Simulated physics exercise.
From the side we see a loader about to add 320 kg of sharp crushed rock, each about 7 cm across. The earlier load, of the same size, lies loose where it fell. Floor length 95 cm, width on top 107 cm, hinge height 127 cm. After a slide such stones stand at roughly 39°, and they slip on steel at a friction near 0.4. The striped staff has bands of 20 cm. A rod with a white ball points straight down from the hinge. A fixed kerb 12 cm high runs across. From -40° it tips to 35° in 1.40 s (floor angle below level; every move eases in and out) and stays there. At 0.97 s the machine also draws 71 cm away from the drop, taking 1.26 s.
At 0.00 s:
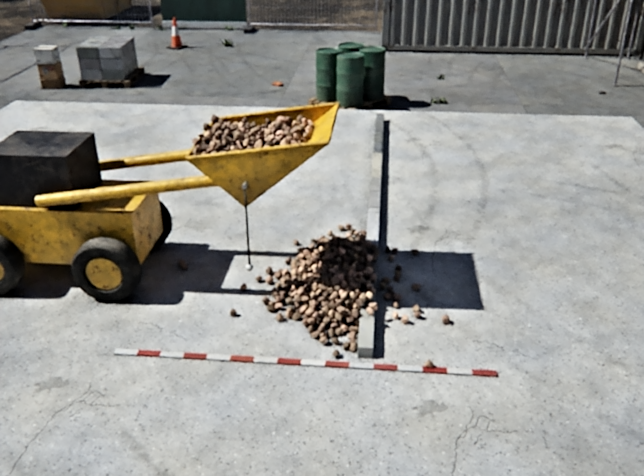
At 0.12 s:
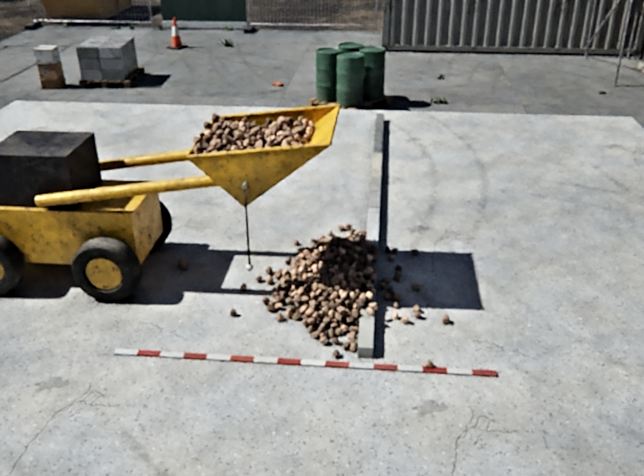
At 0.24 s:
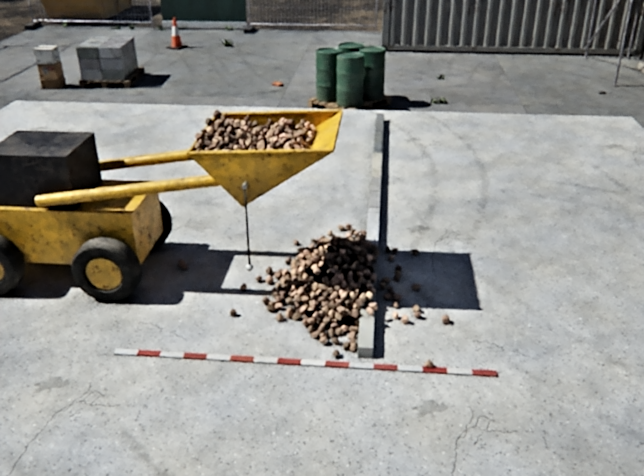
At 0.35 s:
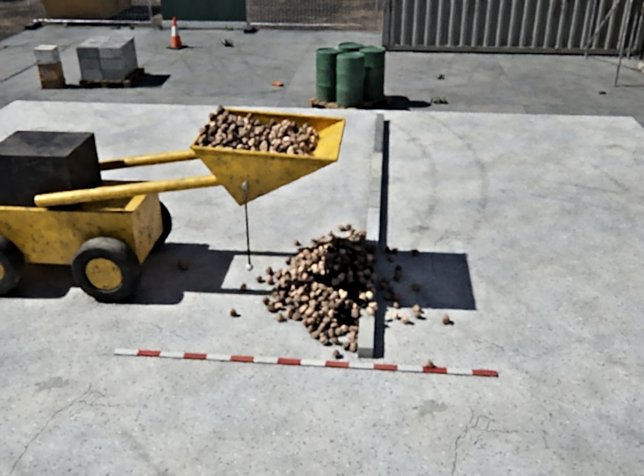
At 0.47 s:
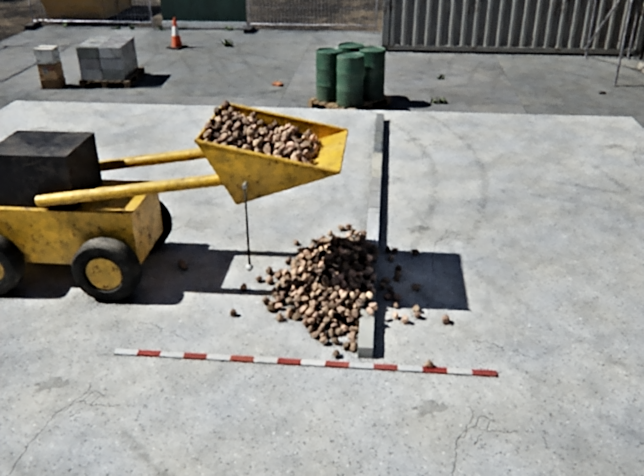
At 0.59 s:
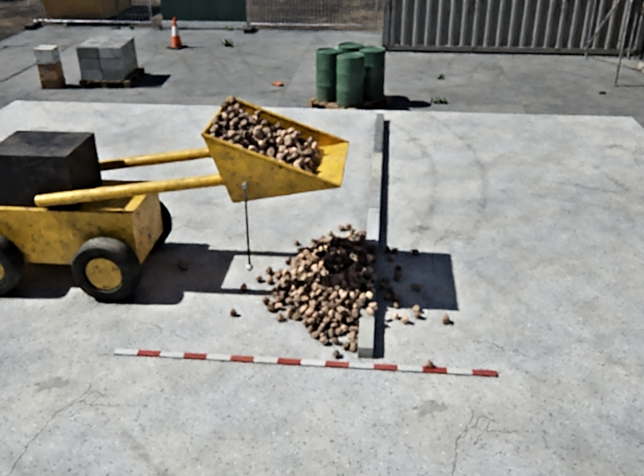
Yellow loader holding a bucket of brown stones above a loose pile on concrete, the bucket gradually tilting down to the right.
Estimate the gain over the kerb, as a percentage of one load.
About 5 per cent.
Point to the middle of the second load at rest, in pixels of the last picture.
Around (304, 267).
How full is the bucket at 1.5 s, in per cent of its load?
It holds some 55 per cent.
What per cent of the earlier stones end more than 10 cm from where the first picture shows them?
About 0 per cent.
After 1.0 s the floor is at 23°; in per cent of one load, 100 in the bucket, 97 on this side of the kerb, 4 over the kerb; the foremost stones are at (417, 302).
After 1.5 s the floor is at 35°; in per cent of one load, 53 in the bucket, 144 on this side of the kerb, 4 over the kerb; the foremost stones are at (417, 302).
After 2.7 s the floor is at 35°; in per cent of one load, 0 in the bucket, 192 on this side of the kerb, 8 over the kerb; the foremost stones are at (426, 288).
After 5.2 s the floor is at 35°; in per cent of one load, 0 in the bucket, 192 on this side of the kerb, 8 over the kerb; the foremost stones are at (426, 288). Net gain over the kerb, 5.
